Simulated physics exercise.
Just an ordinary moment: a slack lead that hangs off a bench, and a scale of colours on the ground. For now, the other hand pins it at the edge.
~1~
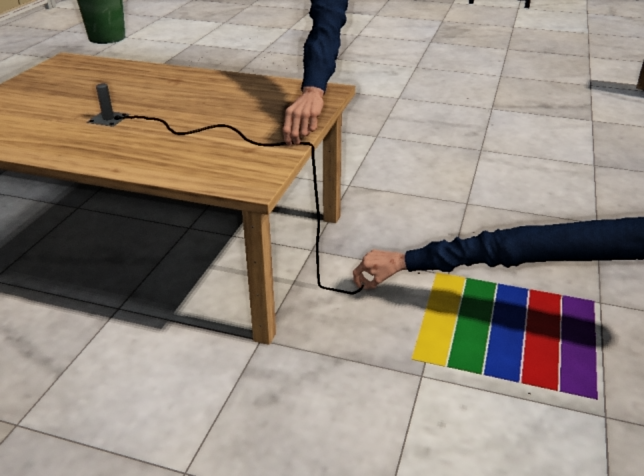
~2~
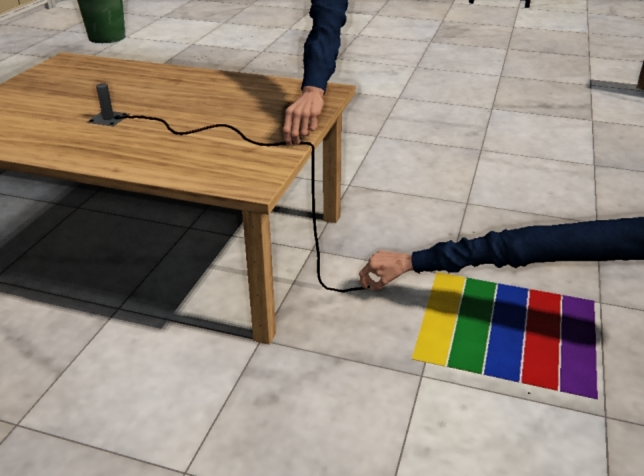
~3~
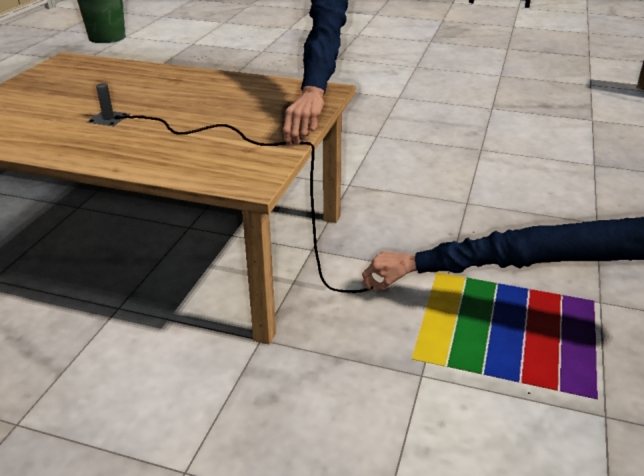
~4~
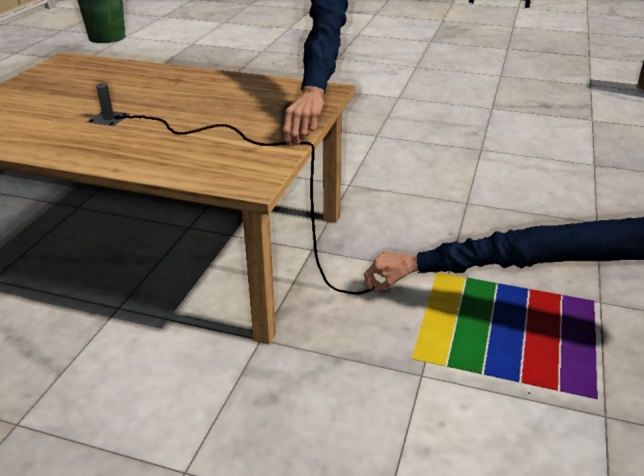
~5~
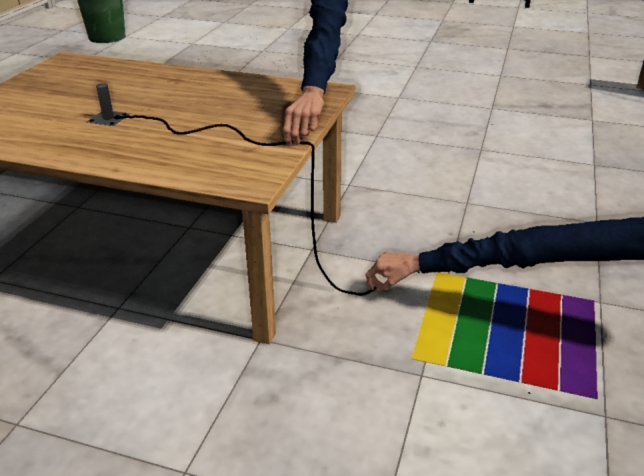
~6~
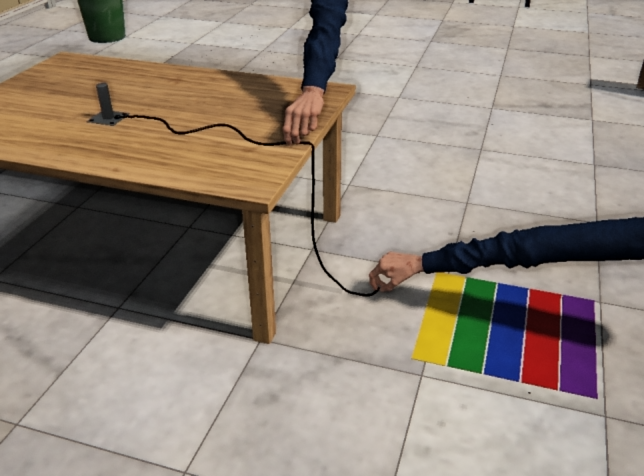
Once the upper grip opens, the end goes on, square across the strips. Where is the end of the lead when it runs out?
Above the blue strip.
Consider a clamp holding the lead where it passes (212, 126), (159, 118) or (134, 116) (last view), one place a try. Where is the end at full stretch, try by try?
Approximately (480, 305), (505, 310) and (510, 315) respectively.
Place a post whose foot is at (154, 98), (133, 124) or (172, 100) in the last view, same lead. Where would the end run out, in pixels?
The first try gives (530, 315), the second (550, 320) and the third (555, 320).
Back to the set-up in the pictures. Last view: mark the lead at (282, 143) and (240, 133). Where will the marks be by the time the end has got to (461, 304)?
The first goes to (314, 154), the other to (266, 139).
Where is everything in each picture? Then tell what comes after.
In the first frame, end (363, 286); yellow (433, 345); green (468, 352); blue (504, 360); red (541, 368); purple (579, 376).
In the second frame, end (369, 286); lead through (147, 118) (194, 132) (248, 140) (313, 152) (314, 216) (319, 276).
In the third frame, end (372, 287).
In the fourth frame, end (374, 287); lead through (147, 118) (194, 132) (248, 140) (313, 152) (313, 216) (324, 276).
In the fifth frame, end (376, 288).
In the sixth frame, end (379, 288); lead through (147, 118) (194, 131) (248, 140) (313, 152) (313, 216) (329, 275).
Early on, end near (461, 304); over green.
Midway, end near (493, 310); over green.
At the end of the slack, end near (512, 313); over blue. It halts on the blue strip.
